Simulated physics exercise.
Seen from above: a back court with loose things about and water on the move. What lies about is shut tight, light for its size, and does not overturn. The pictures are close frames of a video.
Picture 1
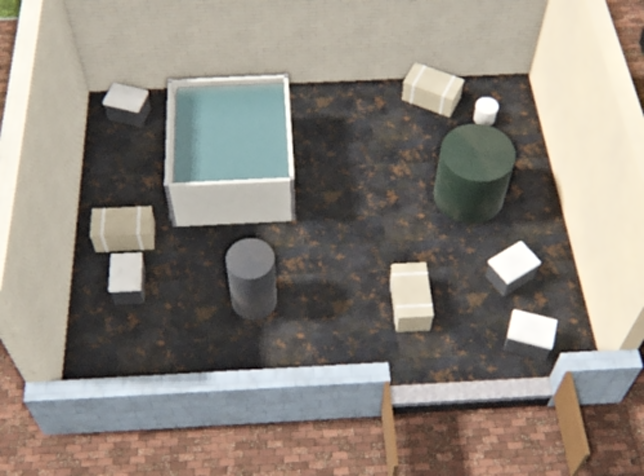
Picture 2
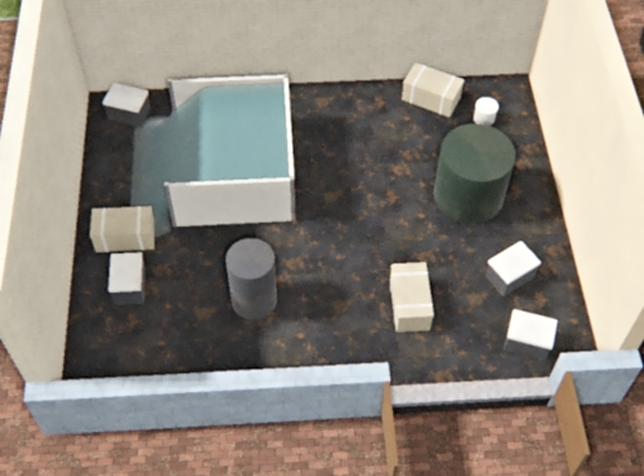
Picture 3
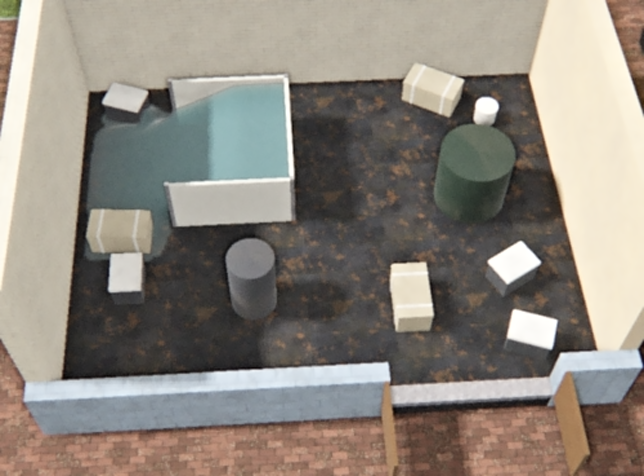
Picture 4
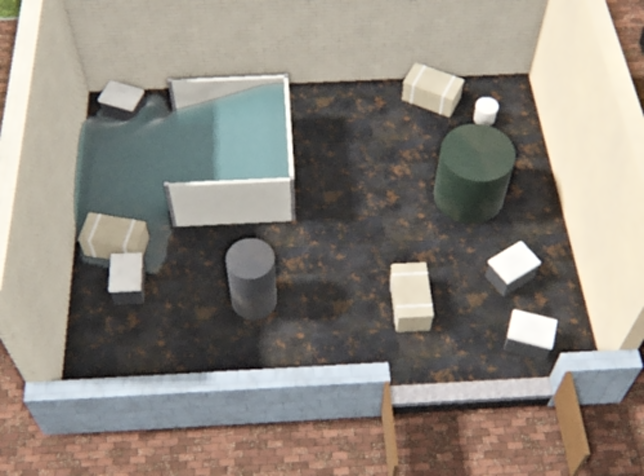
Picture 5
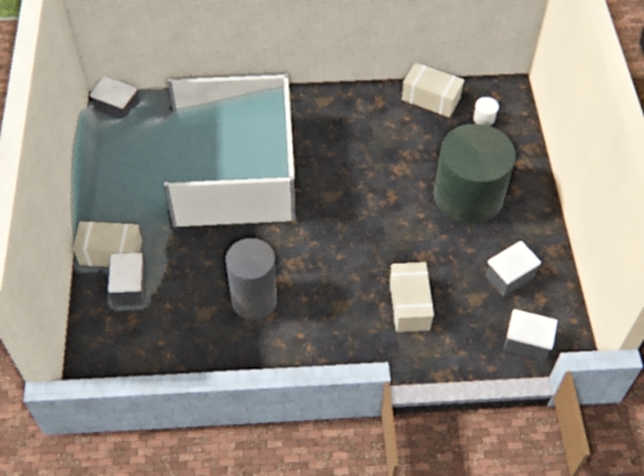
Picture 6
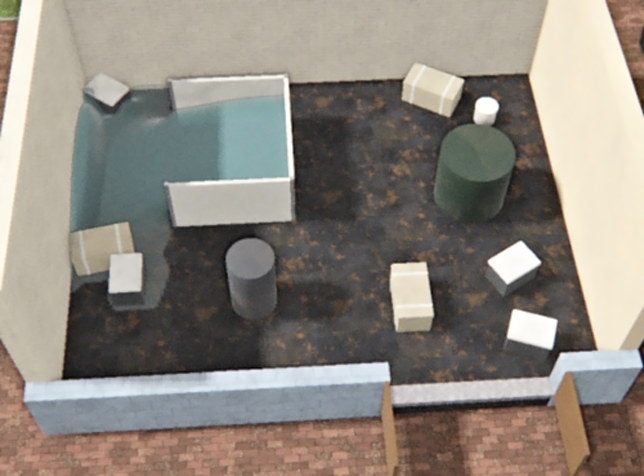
To begin with, water fills a white-walled tank at the upper left of a walled court scattered with boxes and cylinders. The tank's left side opens and water spreads to the left wall, then the nearby tan box and grey box shift slightly leftward while the others stay put.
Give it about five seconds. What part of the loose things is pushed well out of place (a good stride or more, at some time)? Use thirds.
That comes to at least two thirds.
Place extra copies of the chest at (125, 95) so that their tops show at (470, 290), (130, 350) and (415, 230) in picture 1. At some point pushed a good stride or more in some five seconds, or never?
In turn: Less than that, moved that far, never so far.
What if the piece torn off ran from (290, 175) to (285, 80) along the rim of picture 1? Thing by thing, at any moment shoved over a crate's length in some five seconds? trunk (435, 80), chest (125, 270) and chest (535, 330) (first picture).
One after the other: That far or more, not that far, pushed that far.
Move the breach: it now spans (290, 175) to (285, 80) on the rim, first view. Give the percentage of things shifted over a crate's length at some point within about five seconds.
Near 60 in a hundred.
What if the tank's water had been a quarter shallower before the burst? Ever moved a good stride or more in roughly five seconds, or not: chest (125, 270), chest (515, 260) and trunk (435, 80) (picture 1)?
As listed: Swept aside, short of that, moved that far.
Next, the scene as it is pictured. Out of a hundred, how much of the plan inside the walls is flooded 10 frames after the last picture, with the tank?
Near 40 in a hundred.
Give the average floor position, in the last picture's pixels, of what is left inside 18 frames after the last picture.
At about (435, 236).
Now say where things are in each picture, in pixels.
A trunk at (121, 221) rests on the ground; a chest at (125, 96) rests on the ground; 0 of 8 have shifted, in the first frame.
A trunk at (121, 221) rests on the ground; a chest at (125, 96), on the bottom; 0 of 8 have shifted, in the second frame.
A trunk at (118, 223), on the bottom, close to its start; a chest at (125, 96) rests on the ground; 1 of 8 have shifted, in the third frame.
A trunk at (112, 230) rests on the ground, close to its start; a chest at (121, 94), on the bottom, close to its start; 2 of 8 have shifted, in the fourth frame.
A trunk at (106, 237) rests on the ground, a stride from its start; a chest at (113, 91) rests on the ground, close to its start; 2 of 8 have shifted, in the fifth frame.
A trunk at (100, 241), on the bottom, a stride from its start; a chest at (106, 88), on the bottom, a stride from its start; 2 of 8 have shifted, in the sixth frame.
A moment on, 0 of 8 are well off their spots; 2 afloat.
Next, 3 of 8 are well off their spots; 2 afloat.
Later, 5 of 8 are well off their spots; 3 afloat.
In the end, 6 of 8 are well off their spots, and 6 have been at some point; 4 afloat.
